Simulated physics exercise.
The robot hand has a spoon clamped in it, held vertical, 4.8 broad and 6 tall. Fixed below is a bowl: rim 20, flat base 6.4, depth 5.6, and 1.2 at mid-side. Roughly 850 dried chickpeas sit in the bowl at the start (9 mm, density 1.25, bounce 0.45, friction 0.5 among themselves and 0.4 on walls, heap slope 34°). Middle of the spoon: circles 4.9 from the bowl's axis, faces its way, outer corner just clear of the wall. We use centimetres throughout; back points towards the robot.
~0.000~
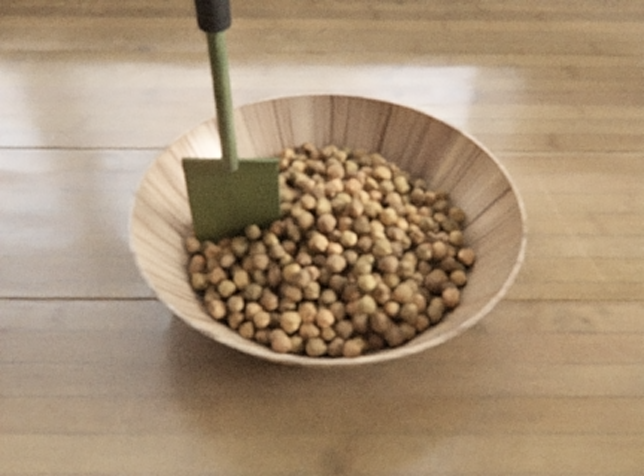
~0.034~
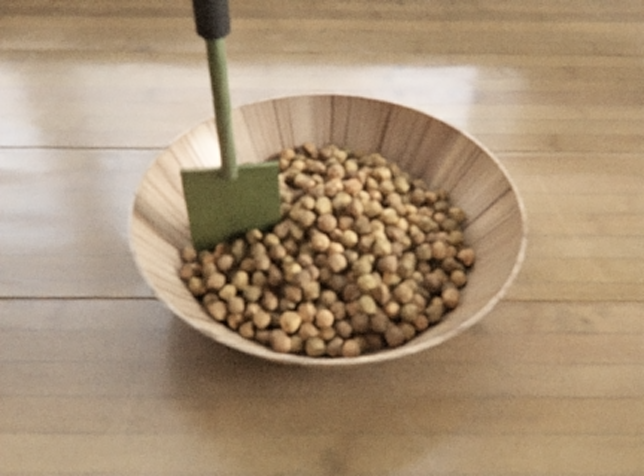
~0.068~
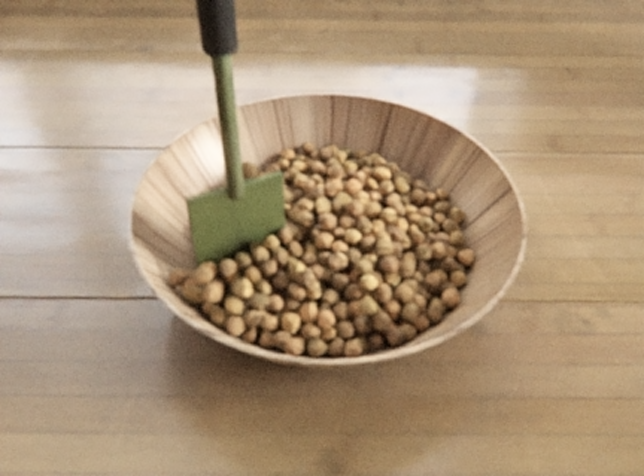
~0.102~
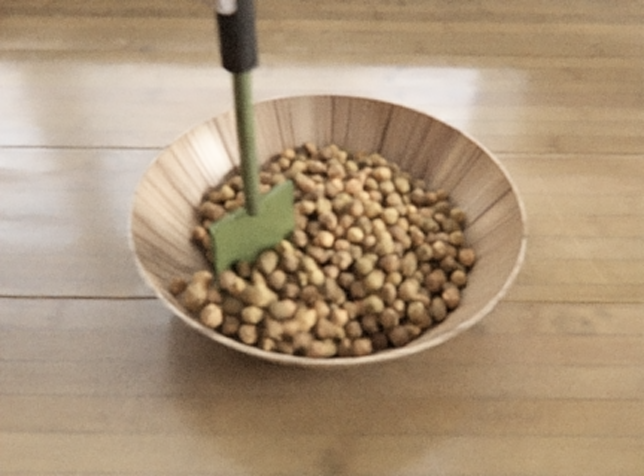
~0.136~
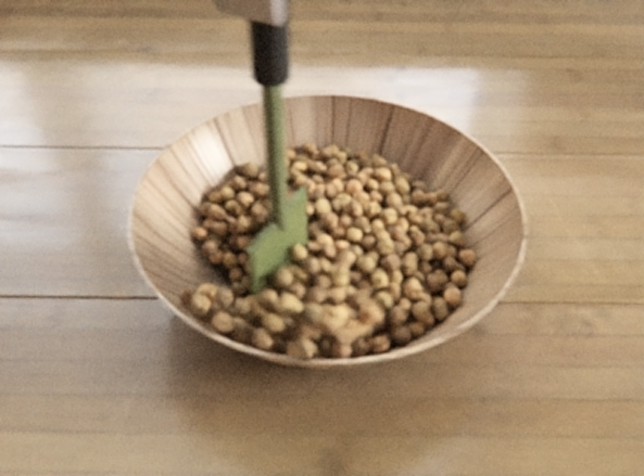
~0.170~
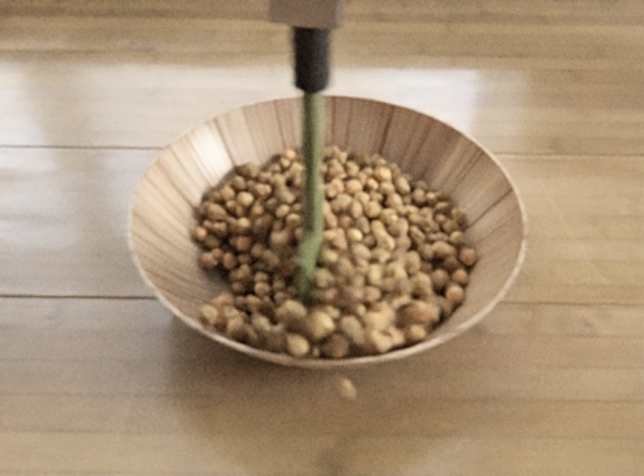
A shallow, striped wooden bowl filled with tan chickpeas sits on a glossy light-brown plank surface, seen from above at an angle by a still camera. A flat green spatula-like tool with a black handle stands upright at the bowl's left side. The tool sweeps along the near side toward the centre, turning edge-on and pushing chickpeas forward, and one chickpea flies over the front rim.
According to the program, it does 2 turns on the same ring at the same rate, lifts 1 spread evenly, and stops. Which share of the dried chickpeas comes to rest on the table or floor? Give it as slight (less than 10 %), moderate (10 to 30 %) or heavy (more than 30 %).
It is moderate.
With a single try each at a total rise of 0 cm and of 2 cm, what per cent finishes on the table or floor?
Near 35 in a hundred, then 15 in a hundred.
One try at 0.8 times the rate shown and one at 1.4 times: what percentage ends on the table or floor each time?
15 % and 35 %.
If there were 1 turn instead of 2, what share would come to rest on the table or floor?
It would be around 15 percent.
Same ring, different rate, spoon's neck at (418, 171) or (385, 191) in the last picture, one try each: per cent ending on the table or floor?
Roughly 40 and 35 percent, in that order.
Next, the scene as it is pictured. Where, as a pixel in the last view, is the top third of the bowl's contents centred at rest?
Looks like roughly (329, 236) to me.
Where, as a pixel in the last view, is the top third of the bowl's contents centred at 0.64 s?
That third sits centred at about (220, 206).
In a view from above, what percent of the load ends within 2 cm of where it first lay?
Result: Close to 25 per cent of the load.
After 0.64 s, 332° round, highest piece 8 above the table; 748 in the bowl, 90 on the table or floor, 12 in flight or on the tool.
After 1.10 s, 224° round, highest piece 7 above the table; 679 in the bowl, 162 on the table or floor, 9 in flight or on the tool.
After 1.53 s, 0° round, highest piece 5 above the table; 672 in the bowl, 178 on the table or floor.
After 2.23 s, 0° round, highest piece 5 above the table; 672 in the bowl, 178 on the table or floor.
At rest, 672 in the bowl, 178 on the table or floor. That is 21 % on the table or floor.
